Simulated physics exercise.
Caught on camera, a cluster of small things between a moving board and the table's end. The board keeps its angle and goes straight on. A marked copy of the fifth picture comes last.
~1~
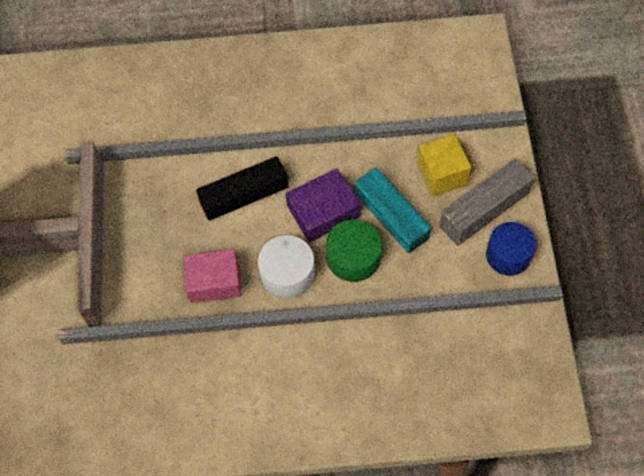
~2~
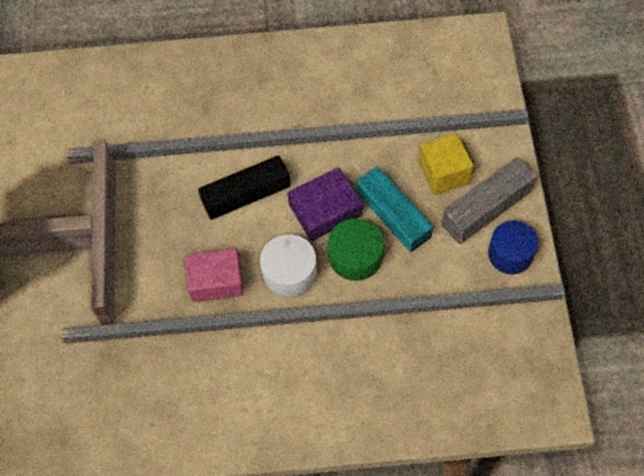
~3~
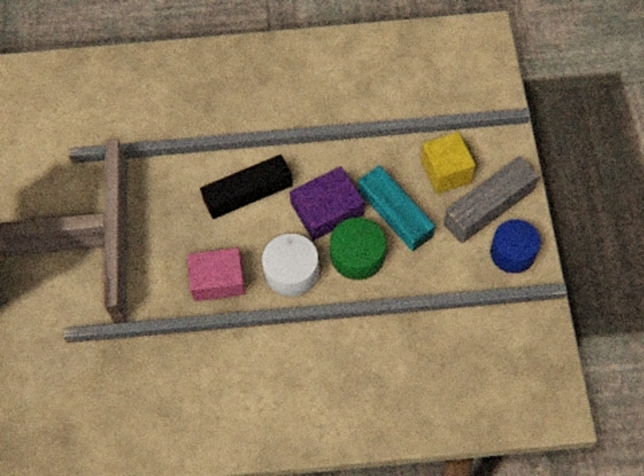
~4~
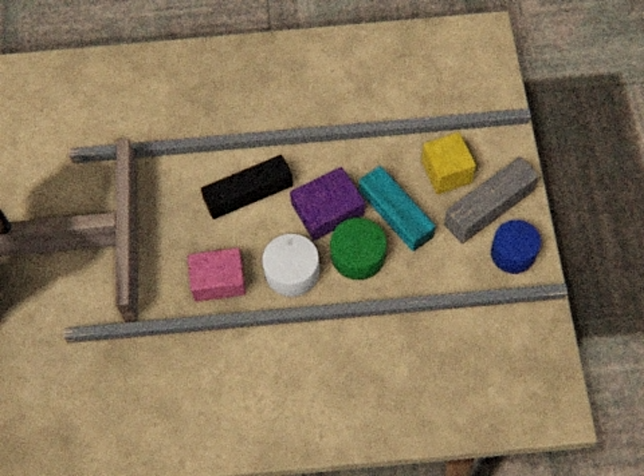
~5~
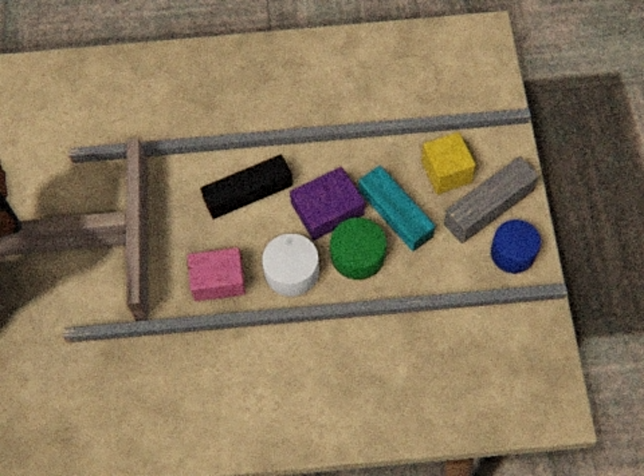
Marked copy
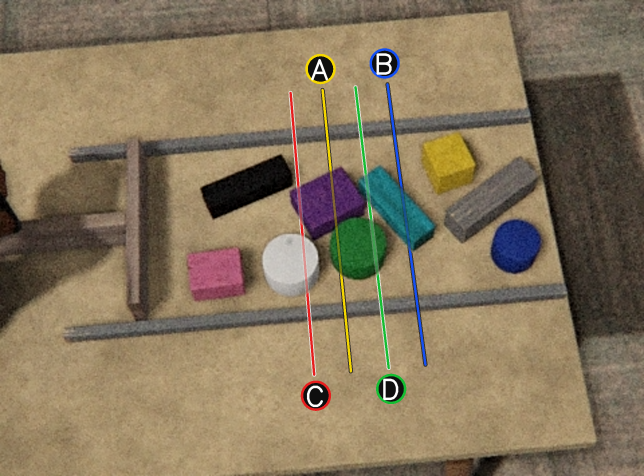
On a tabletop between two grey rails, a wooden pusher board sliding slowly right towards coloured blocks and discs, not touching them.
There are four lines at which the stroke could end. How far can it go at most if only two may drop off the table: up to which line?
No farther than B.
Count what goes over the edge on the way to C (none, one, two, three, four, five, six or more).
The count is none.
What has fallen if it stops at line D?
The grey bar goes over.
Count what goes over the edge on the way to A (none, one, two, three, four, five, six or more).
In all, none.
On the marked copy, A at (336, 221); B at (405, 215); C at (302, 224); D at (371, 218).
With B. Early on, board (229, 208); green tin (373, 246); pink block (268, 271).
Further on, board (326, 200); grey bar (532, 185); yellow block (455, 155).
At the end, board (401, 193); blue tin over the edge; grey bar over the edge; two fallen.
As for the rest, A is within the limit but short; C is within the limit but short; D is within the limit but short.
